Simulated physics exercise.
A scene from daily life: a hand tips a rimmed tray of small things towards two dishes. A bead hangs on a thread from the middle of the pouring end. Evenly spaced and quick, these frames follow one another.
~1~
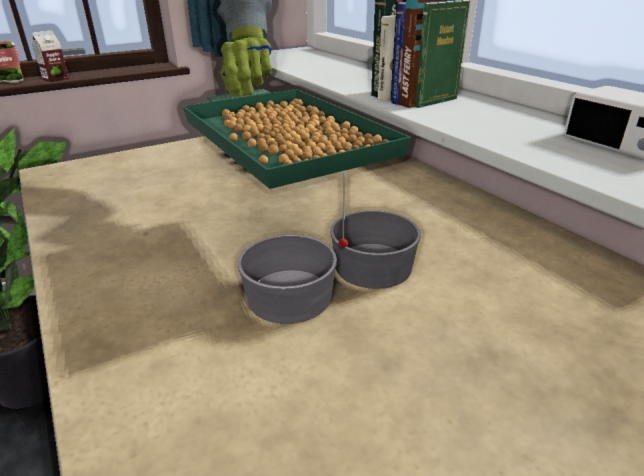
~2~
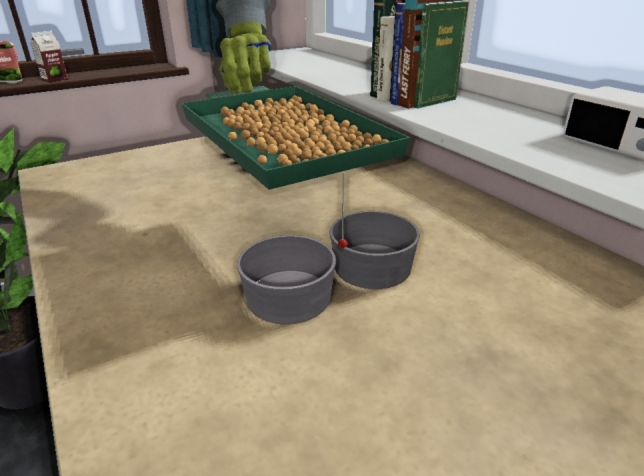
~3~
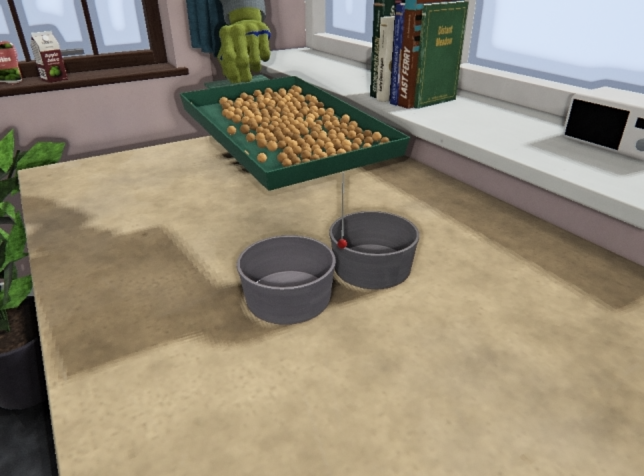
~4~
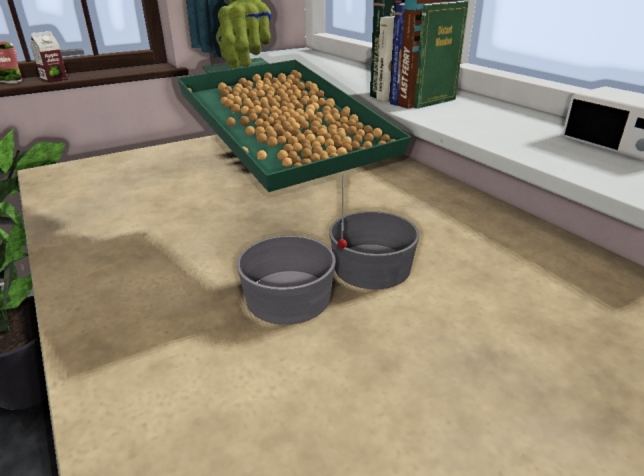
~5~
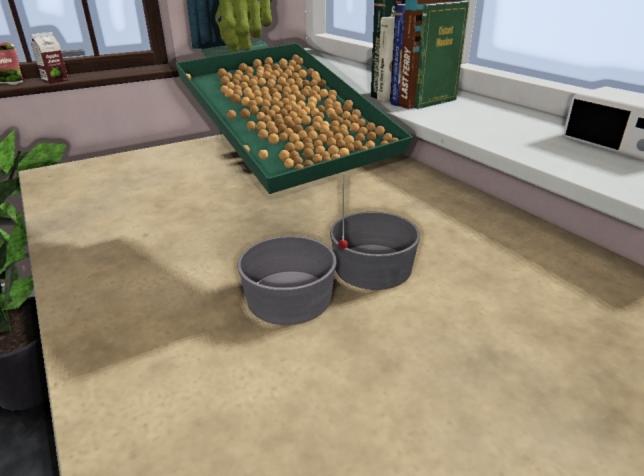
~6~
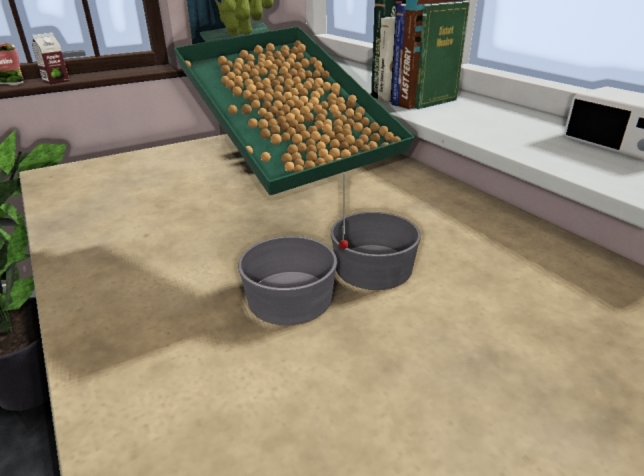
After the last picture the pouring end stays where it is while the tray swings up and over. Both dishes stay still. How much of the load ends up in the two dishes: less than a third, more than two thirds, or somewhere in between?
The catch is weak, below a third of the load.
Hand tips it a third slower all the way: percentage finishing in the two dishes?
I'd expect near 0 per cent.
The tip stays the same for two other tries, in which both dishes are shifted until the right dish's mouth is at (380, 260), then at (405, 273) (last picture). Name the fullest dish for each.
The one on the left side, and then the one on the left side.
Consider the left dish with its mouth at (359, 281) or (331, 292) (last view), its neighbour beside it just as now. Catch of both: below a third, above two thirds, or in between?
The earlier try, in the middle band; the later try, beyond two thirds.
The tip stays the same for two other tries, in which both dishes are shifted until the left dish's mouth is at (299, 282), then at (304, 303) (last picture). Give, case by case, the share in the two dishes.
You'd get 60 in a hundred the first time and 90 in a hundred the second.
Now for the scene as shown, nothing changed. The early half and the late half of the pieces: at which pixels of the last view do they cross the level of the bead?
First close to (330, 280), next close to (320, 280).
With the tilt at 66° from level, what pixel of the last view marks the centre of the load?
Mark it at roughly (317, 140) in the final frame.
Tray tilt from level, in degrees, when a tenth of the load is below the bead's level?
80° or so.
Soon after the last picture, tray tipped steeply; nearly all on the tray; a stray few outside both; a small part in the air.
A little later, tray tipped past a quarter turn; a small part on the tray; a stray few in the left dish; about two thirds outside both; a small part in the air.
Later still, tray tipped past a quarter turn; a stray few in the left dish; nearly all outside both.
By the end, tray tipped past a quarter turn; a stray few in the left dish; none in the right dish; nearly all outside both.
